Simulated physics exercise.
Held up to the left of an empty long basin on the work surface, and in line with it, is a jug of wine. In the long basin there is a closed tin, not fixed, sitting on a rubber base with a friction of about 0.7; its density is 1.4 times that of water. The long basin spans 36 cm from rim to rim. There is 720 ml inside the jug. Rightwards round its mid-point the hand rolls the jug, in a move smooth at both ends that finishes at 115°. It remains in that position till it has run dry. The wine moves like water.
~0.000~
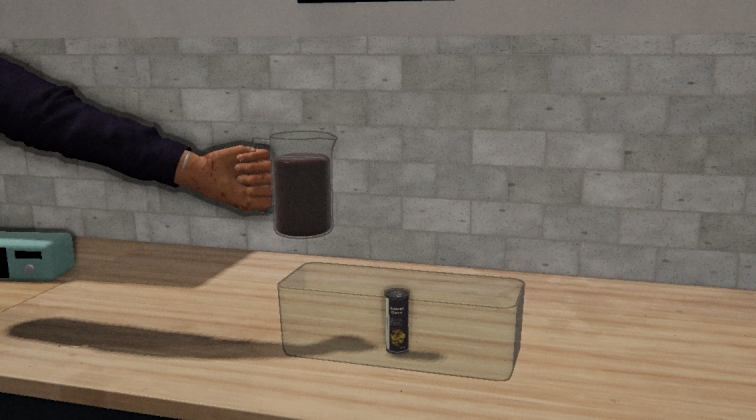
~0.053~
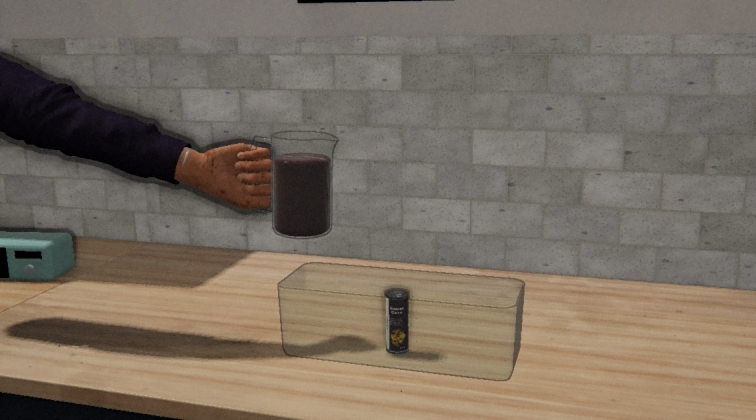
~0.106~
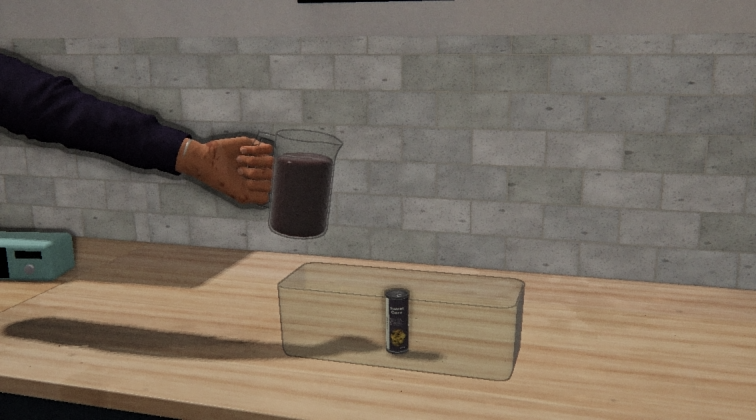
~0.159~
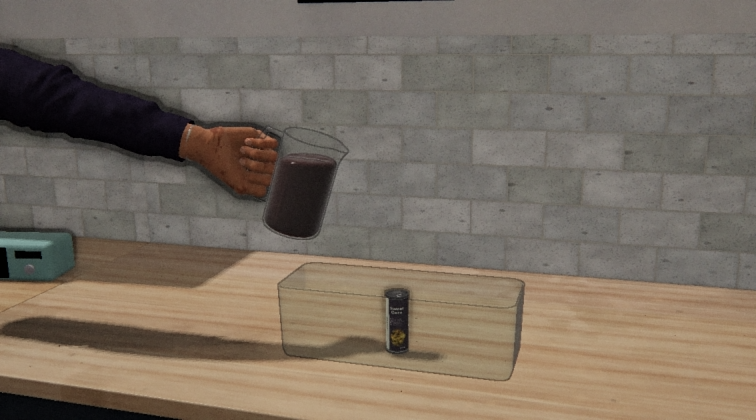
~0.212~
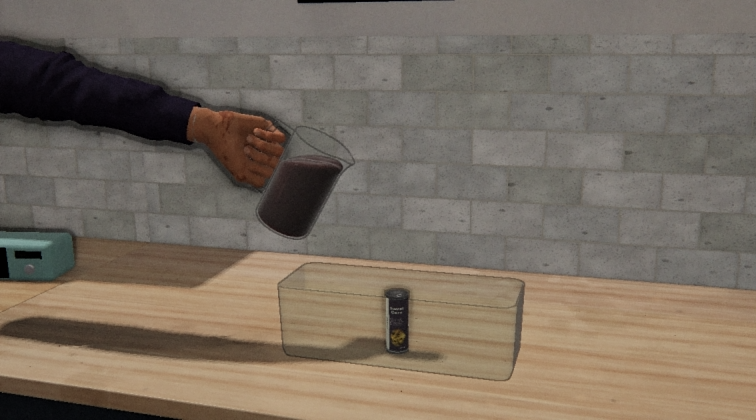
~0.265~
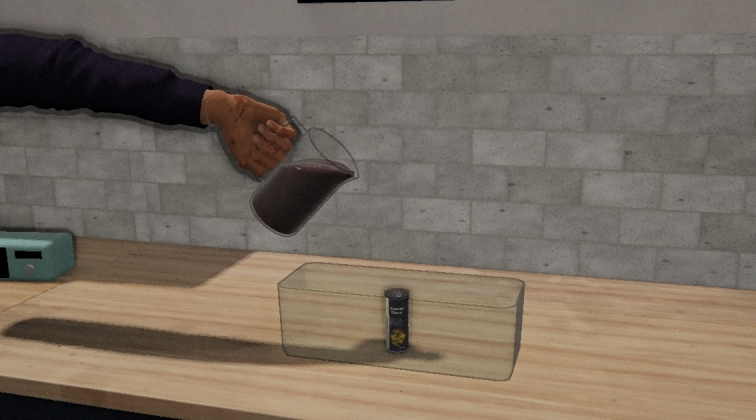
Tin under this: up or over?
It won't make it through.
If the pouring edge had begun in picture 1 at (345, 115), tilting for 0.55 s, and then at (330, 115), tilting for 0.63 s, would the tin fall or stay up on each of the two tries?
Trial 1 - tin stays standing; trial 2 - tin tips.
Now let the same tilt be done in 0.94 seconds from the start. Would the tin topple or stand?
Outcome - the tin remains standing.
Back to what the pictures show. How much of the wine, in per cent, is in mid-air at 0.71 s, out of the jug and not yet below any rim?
Estimate: Around 18 per cent.
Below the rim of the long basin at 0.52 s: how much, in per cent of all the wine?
Roughly 12 percent.
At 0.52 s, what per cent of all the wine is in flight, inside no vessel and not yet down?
Roughly 24 percent.
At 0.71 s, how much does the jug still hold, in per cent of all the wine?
16 %.
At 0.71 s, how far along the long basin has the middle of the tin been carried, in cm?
Centre to centre, close to 2 cm.
After 0.52 s the tilt is 107° and 65 per cent is still to pour; the tin stands where it began.
After 0.71 s the tilt is 115° and 16 per cent is still to pour; the tin stands 2 cm from where it began.
After 0.91 s the tilt is 115° and 1 per cent is still to pour; the tin leans 27°.
After 1.13 s the tilt is 115° and 0 per cent is still to pour; the tin lies on its side.
In the end the tin lies on its side.
